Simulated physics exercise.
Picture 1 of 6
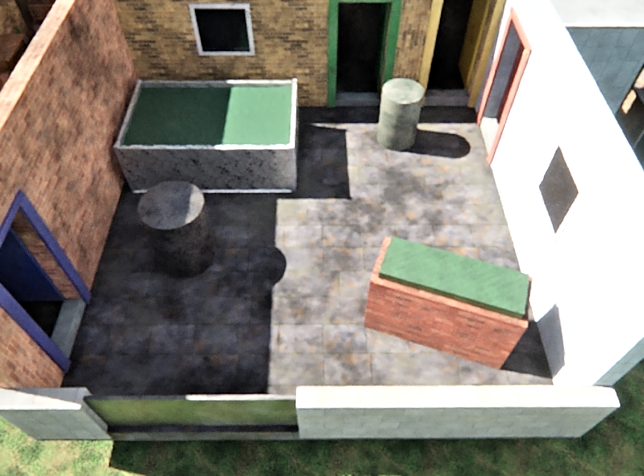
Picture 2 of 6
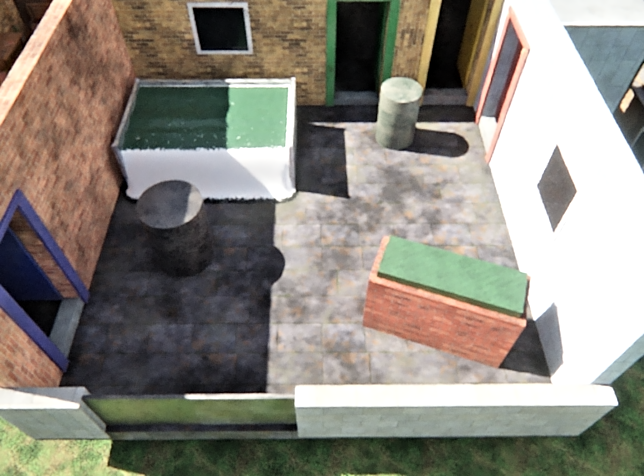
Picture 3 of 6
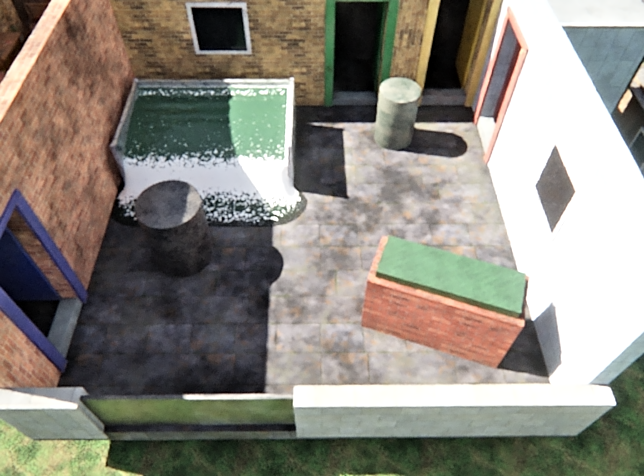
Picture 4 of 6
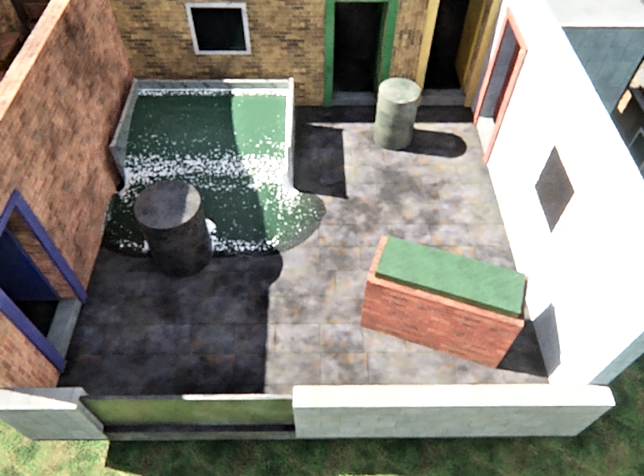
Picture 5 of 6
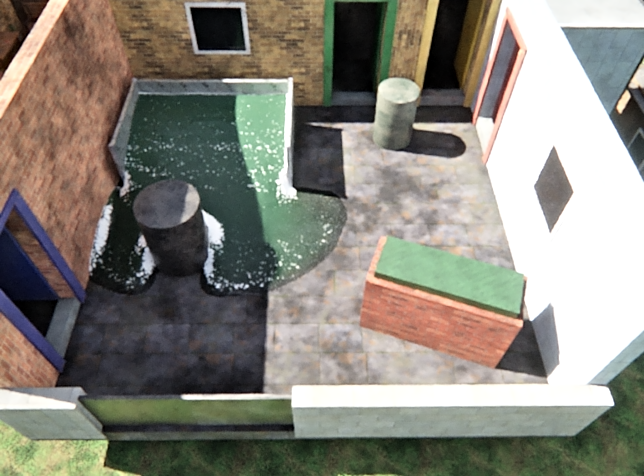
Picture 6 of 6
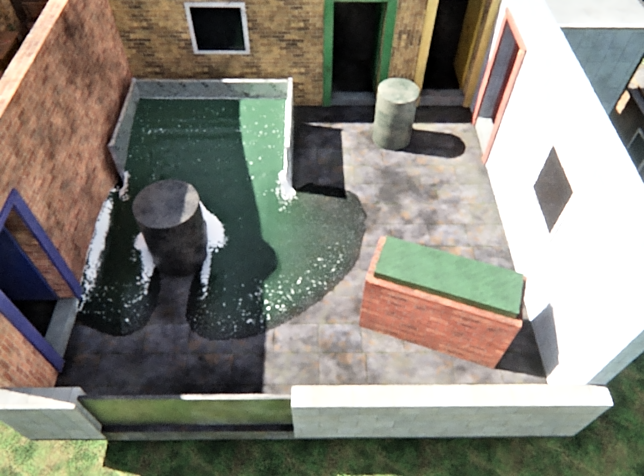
A tank of green water in the back left of a walled yard gave way along its front, and the water poured out in white foam, spread around a dark round column and covered more floor.
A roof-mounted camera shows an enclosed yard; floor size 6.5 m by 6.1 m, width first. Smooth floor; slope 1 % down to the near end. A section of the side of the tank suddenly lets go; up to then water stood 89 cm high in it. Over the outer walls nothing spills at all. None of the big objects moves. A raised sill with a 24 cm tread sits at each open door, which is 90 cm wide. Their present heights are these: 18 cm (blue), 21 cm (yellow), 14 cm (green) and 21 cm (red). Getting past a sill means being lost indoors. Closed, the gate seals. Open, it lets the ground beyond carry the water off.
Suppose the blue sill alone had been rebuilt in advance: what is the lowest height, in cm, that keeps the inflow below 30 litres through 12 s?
About 15 cm.
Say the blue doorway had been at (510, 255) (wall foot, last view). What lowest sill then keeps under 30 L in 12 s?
About 13.0 cm.
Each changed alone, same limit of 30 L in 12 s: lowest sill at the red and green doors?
You'd want about 13.5 centimetres at red and about 6.5 centimetres at green.
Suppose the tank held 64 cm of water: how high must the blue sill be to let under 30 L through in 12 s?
A step of about 10.0 cm does it.
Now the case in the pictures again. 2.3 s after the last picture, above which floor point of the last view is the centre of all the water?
Roughly (251, 281).
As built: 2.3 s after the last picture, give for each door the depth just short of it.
Door by door in centimetres - blue 16, yellow 0, green 0, red 0.
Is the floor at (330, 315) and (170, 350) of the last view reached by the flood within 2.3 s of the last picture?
First soaked, then soaked.
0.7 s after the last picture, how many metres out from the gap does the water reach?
About 4.8 metres out.
Then, 0.7 s after the last picture water covers 50 % of the floor, deepest (63 cm) near (47, 413); 20 cm at the blue door, 2 litres in over its 18 cm sill.
Then, 2.3 s after the last picture water covers 65 % of the floor, deepest (45 cm) near (528, 410); 16 cm at the blue door, 5 litres in over its 18 cm sill.
Then, 11.3 s after the last picture water covers 95 % of the floor, deepest (18 cm) near (149, 116); 16 cm at the blue door, 15 litres in over its 18 cm sill.
At the blue door as built, the water peaked near 23 cm, 0.5 s after the last picture.
Run again over the same 12 s with other heights there, 48 litres in over 13 cm, 17 litres over 17.5 cm. The limit of 30 litres is kept from about 15 cm up.
